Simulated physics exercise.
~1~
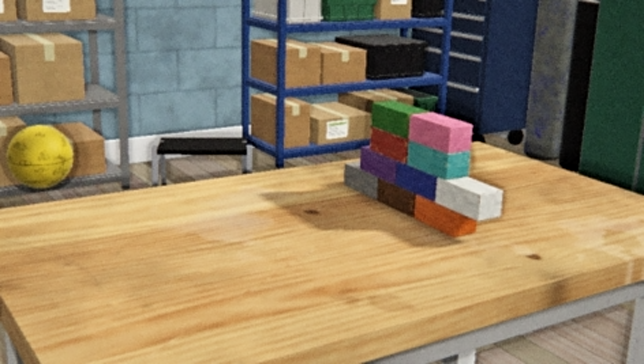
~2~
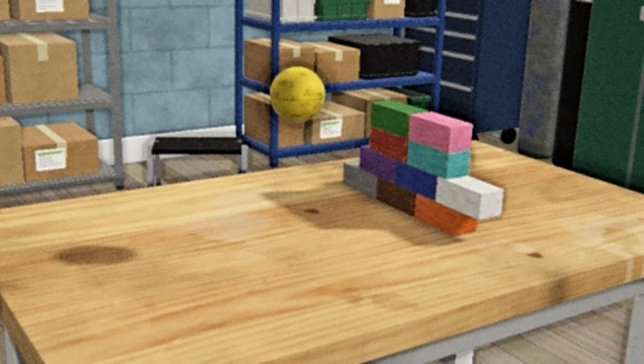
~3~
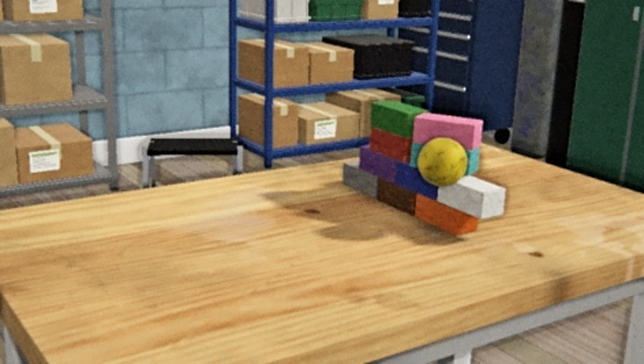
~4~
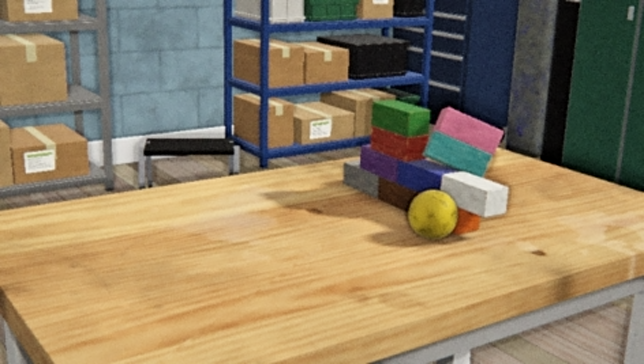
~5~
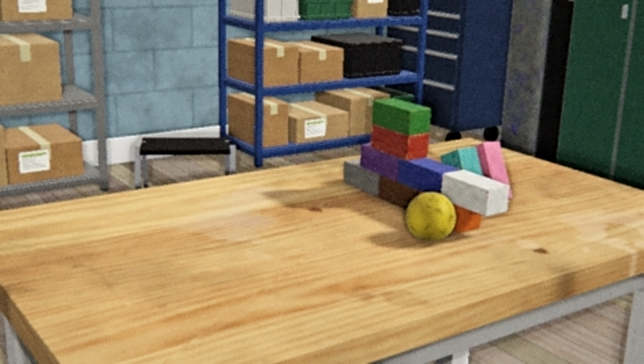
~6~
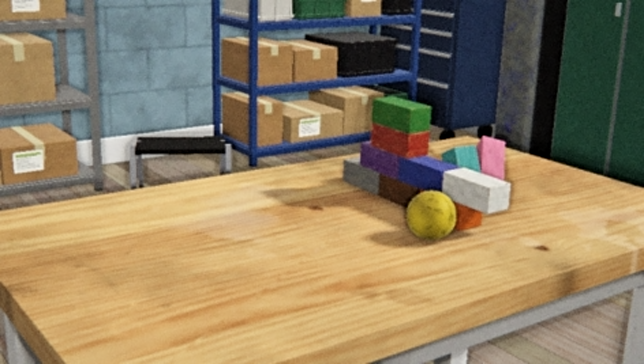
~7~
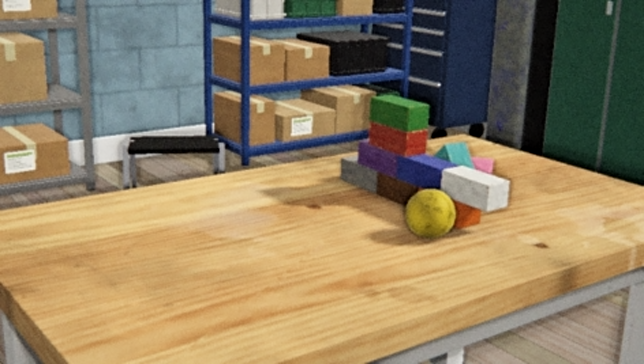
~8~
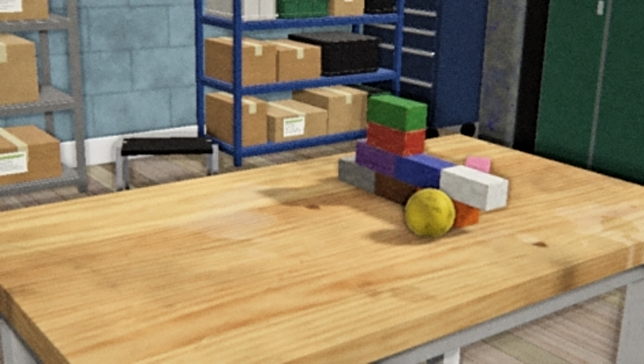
A yellow ball flies into a stack of colored blocks, knocking the pink and turquoise ones down behind.
